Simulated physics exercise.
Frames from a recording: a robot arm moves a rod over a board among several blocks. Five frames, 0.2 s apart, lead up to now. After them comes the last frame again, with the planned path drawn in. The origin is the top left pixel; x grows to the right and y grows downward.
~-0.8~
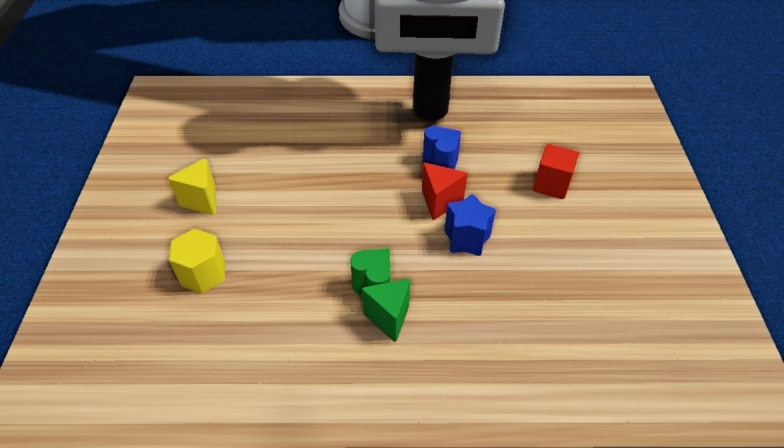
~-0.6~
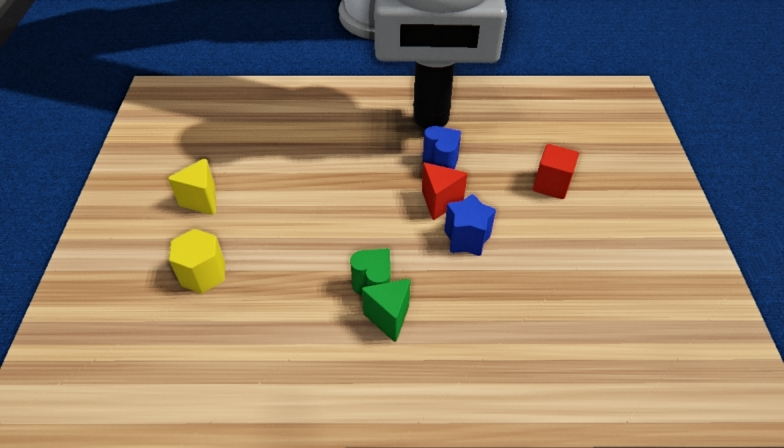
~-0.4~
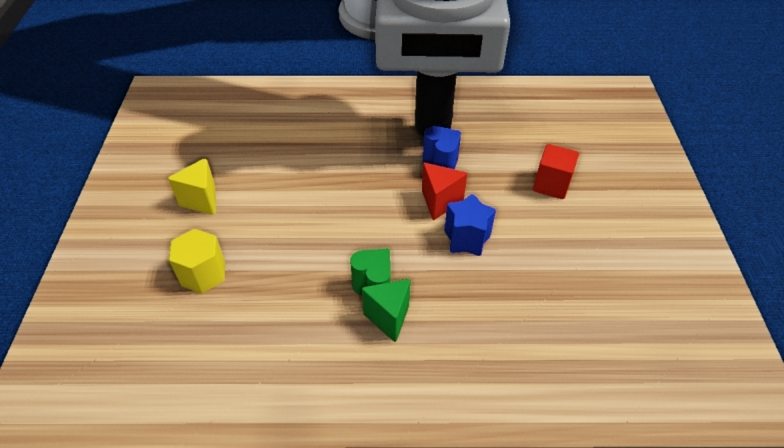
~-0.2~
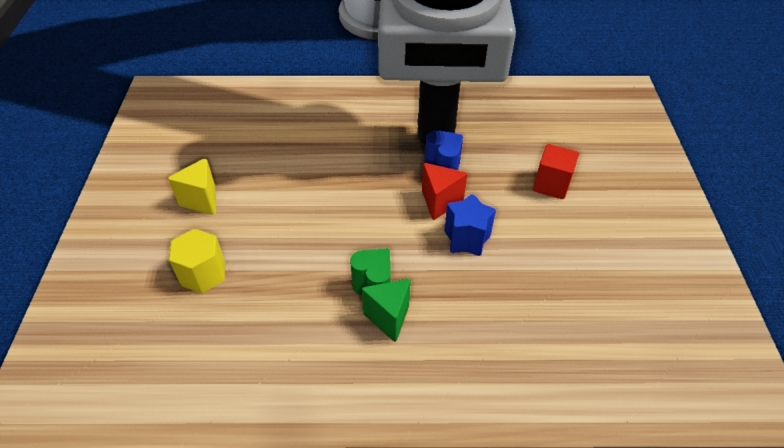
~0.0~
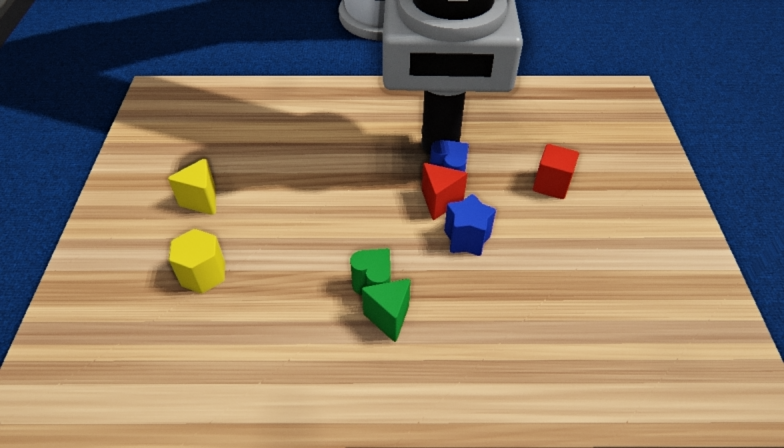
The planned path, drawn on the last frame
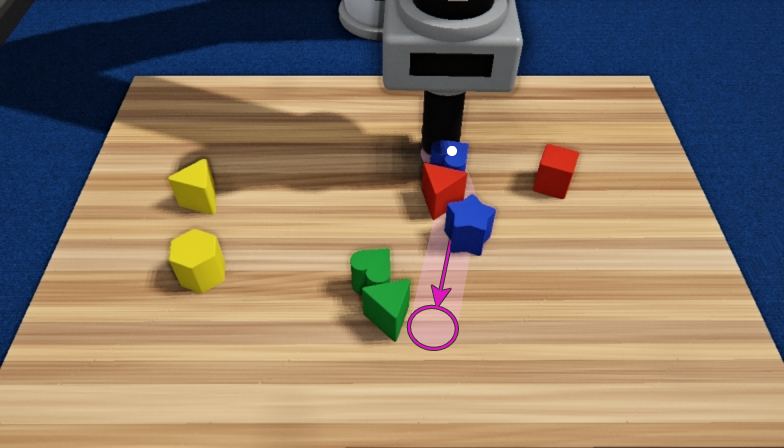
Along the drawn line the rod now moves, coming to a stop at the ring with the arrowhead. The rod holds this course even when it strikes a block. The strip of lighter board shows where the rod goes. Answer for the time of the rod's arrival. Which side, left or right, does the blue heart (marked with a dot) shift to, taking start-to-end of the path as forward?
That's a shift to the left.
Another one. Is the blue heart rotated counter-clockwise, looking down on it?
I believe so.
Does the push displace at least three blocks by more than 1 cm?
Short answer: Yes.
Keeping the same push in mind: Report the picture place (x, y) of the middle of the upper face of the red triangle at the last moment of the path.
So, by the moment the path ends, you'll find the top centre of the red triangle at (413, 220).
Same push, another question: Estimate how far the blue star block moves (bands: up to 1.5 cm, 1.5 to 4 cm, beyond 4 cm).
Upwards of 4 cm.
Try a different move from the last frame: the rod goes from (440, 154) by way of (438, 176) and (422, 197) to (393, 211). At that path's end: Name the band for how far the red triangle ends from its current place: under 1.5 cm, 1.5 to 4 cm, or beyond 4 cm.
Verdict: From 1.5 to 4 cm.
Drawn move, from (440, 154) over (453, 230) to (433, 327); the dot is on the blue heart.
On the path given first. One third of the way, rod (457, 196); red triangle (436, 194), turned 35° clockwise; blue heart (487, 197), turned 55° anticlockwise; blue star block (477, 224), turned 30° clockwise.
Two thirds of the way, rod (448, 253); red triangle (413, 219), turned 80° clockwise; blue heart (498, 207), turned 75° anticlockwise; blue star block (490, 250), turned 40° clockwise.
At the end, rod (434, 320); green triangle still; red triangle (413, 220), turned 80° clockwise; blue heart (498, 207), turned 75° anticlockwise; blue star block (492, 255), turned 15° clockwise.
